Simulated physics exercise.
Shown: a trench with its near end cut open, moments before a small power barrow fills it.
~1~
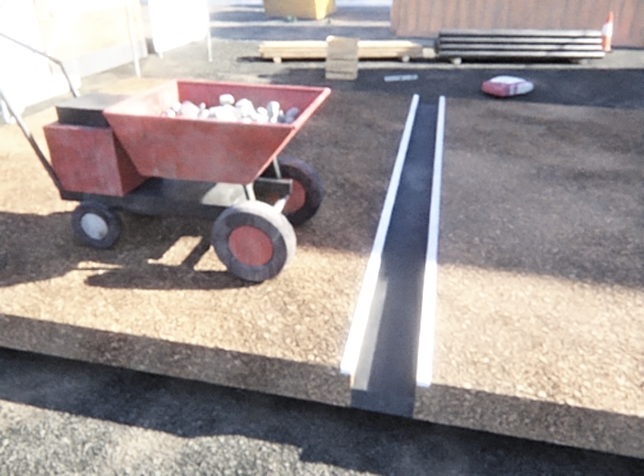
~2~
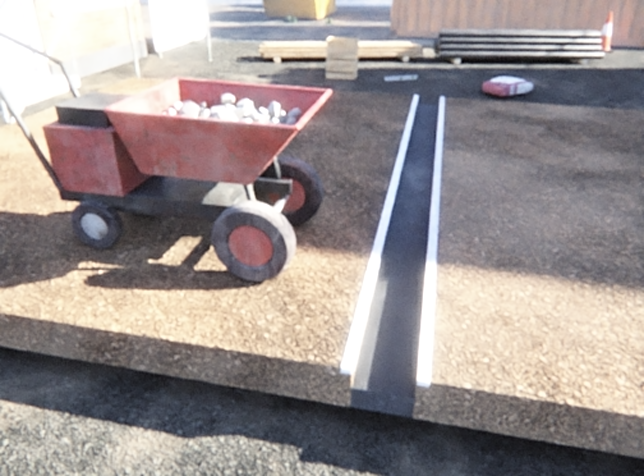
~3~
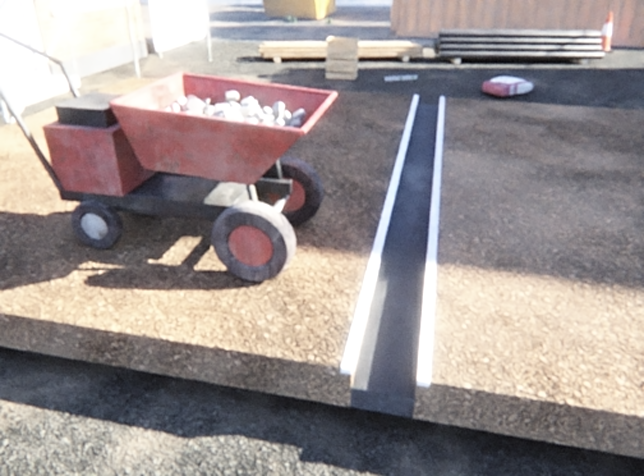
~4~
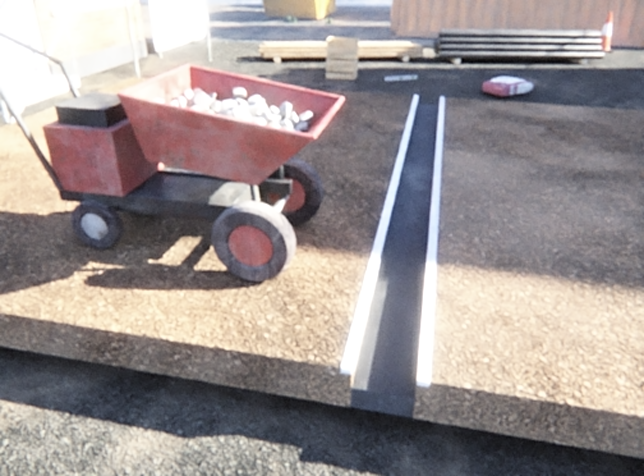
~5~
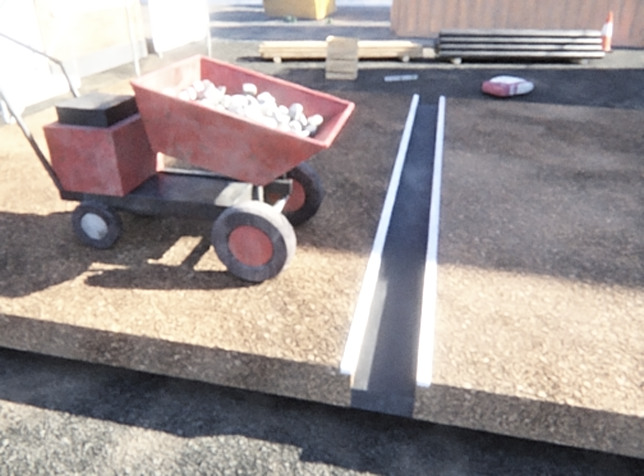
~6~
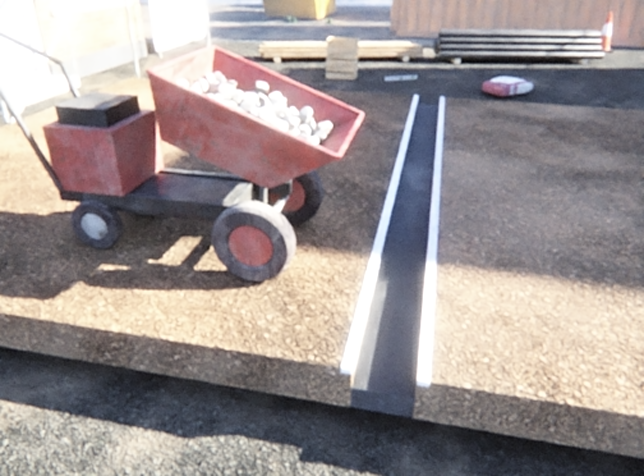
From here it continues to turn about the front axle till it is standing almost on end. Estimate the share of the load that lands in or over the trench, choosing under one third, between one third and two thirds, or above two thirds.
The share is between one third and two thirds.
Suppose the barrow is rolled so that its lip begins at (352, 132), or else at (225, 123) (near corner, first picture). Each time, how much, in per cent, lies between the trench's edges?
About 0 per cent, then about 40 per cent.
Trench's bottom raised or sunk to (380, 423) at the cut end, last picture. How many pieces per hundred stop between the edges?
About 80 %.
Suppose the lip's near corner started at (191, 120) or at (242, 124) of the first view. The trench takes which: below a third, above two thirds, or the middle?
First below one third, then one to two thirds.
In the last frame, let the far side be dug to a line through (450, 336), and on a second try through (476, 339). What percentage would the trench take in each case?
First try: About 70 %; second try: About 80 %.
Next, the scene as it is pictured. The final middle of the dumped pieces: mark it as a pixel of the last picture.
Once it all stops, the middle lies near (417, 269).
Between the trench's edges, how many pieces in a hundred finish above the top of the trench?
Estimate: Near 35 per cent.
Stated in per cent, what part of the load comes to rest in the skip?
Roughly 20 per cent.
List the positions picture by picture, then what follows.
The first picture shows lip of the skip at (293, 128), level; top of the load at (223, 123), broken stones; first edge of the trench at (358, 323); far edge at (427, 332), the trench under half as wide as the skip, and shallow for its width.
The second picture shows lip of the skip at (295, 129), level; top of the load at (225, 123).
The third picture shows lip of the skip at (302, 132), tipped barely; top of the load at (220, 118).
The fourth picture shows lip of the skip at (312, 138), tipped a little; top of the load at (227, 115).
The fifth picture shows lip of the skip at (324, 146), tipped a little; top of the load at (201, 108).
The sixth picture shows lip of the skip at (337, 157), tipped clearly; top of the load at (213, 102); first edge of the trench at (358, 323); far edge at (427, 332).
Soon after the last picture, skip tipped steeply; all in the skip.
A little later, skip tipped right over; most in the skip; about a quarter in or heaped over the trench; a stray few beyond it.
Later still, skip tipped right over; about a quarter in the skip; about half in or heaped over the trench; about a quarter beyond it.
At rest, skip tipped right over; about a quarter in the skip; about half in or heaped over the trench; about a quarter beyond it.
